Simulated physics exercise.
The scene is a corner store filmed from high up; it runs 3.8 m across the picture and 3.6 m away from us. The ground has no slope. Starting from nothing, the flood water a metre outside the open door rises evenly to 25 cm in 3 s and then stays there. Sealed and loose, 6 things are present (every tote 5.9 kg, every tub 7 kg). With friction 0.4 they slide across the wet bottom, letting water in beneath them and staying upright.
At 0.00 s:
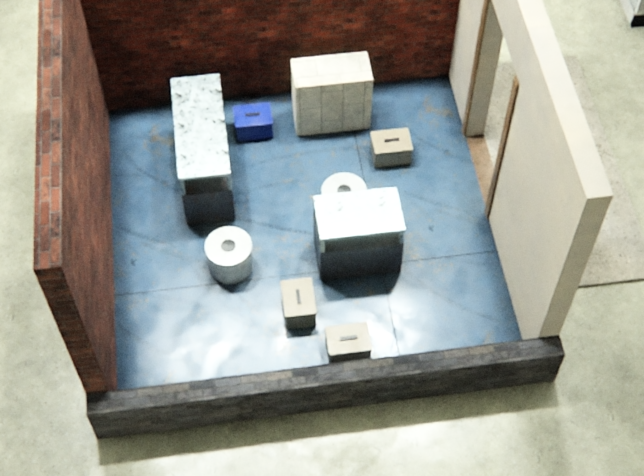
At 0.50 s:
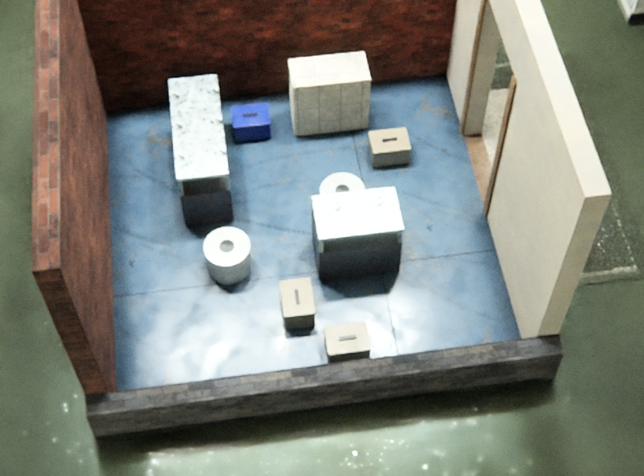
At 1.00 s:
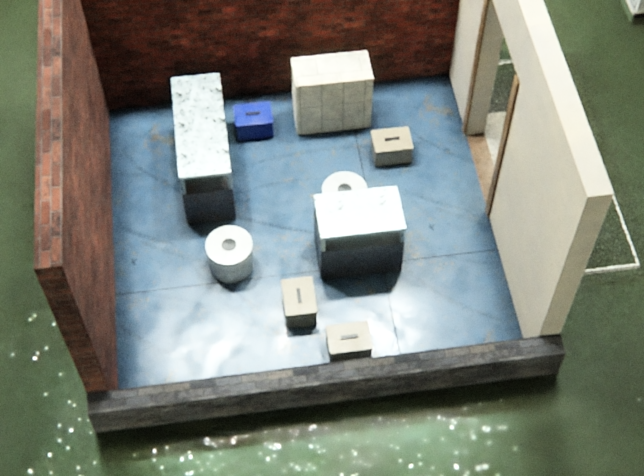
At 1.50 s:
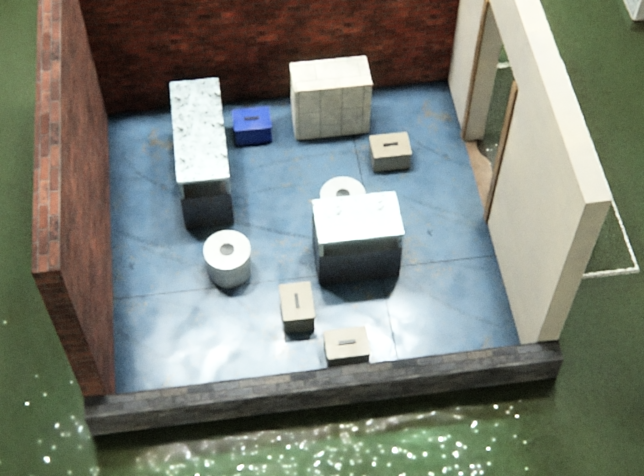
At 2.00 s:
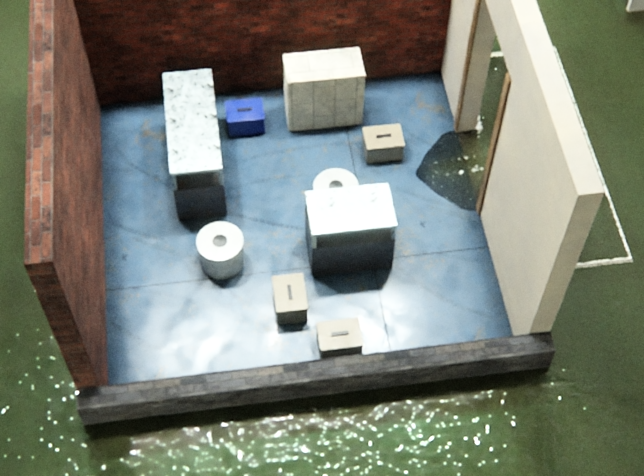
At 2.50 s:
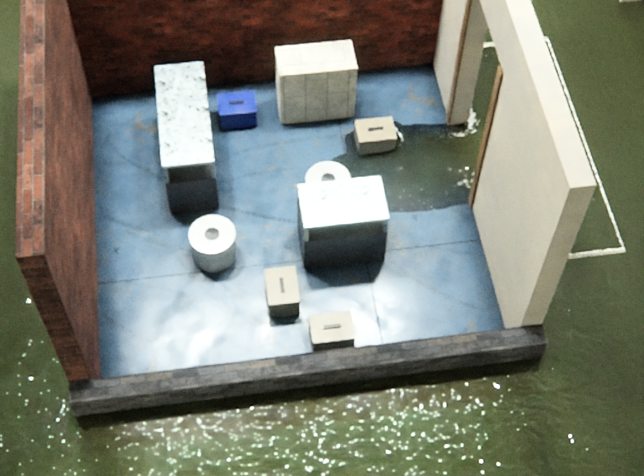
Water spreads over the pale ground outside a small brick-walled room seen from above, turning it green and rippling along the front wall. It then enters through the doorway on the right and creeps across the blue floor as a dark patch, while the furniture and boxes inside stay put.
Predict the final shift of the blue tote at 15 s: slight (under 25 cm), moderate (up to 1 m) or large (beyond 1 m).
Displacement: Moderate.
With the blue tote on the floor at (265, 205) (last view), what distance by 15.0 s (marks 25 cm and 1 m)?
Well, it gets shoved far.
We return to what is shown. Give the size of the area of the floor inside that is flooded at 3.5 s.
I'd estimate close to 4.5 m2.
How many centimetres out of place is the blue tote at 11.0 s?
About 40 cm.
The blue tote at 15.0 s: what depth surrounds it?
Roughly 20 cm deep.
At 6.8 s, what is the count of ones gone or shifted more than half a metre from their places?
I make it 3.
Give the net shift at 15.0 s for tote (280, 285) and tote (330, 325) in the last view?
Respectively 150 and 150 centimetres.
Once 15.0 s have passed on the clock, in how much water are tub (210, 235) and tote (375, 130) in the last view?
Depths: Near 13 cm, then near 22 cm.
After 3.5 s the blue tote is near (237, 103), 0.0 m from its start, aground; 0 afloat.
After 6.8 s the blue tote is near (262, 76), 0.4 m from its start, afloat; 4 afloat.
After 11.0 s the blue tote is near (262, 76), 0.4 m from its start, afloat; 6 afloat.
After 15.0 s the blue tote is near (262, 71), 0.4 m from its start, afloat; 6 afloat.
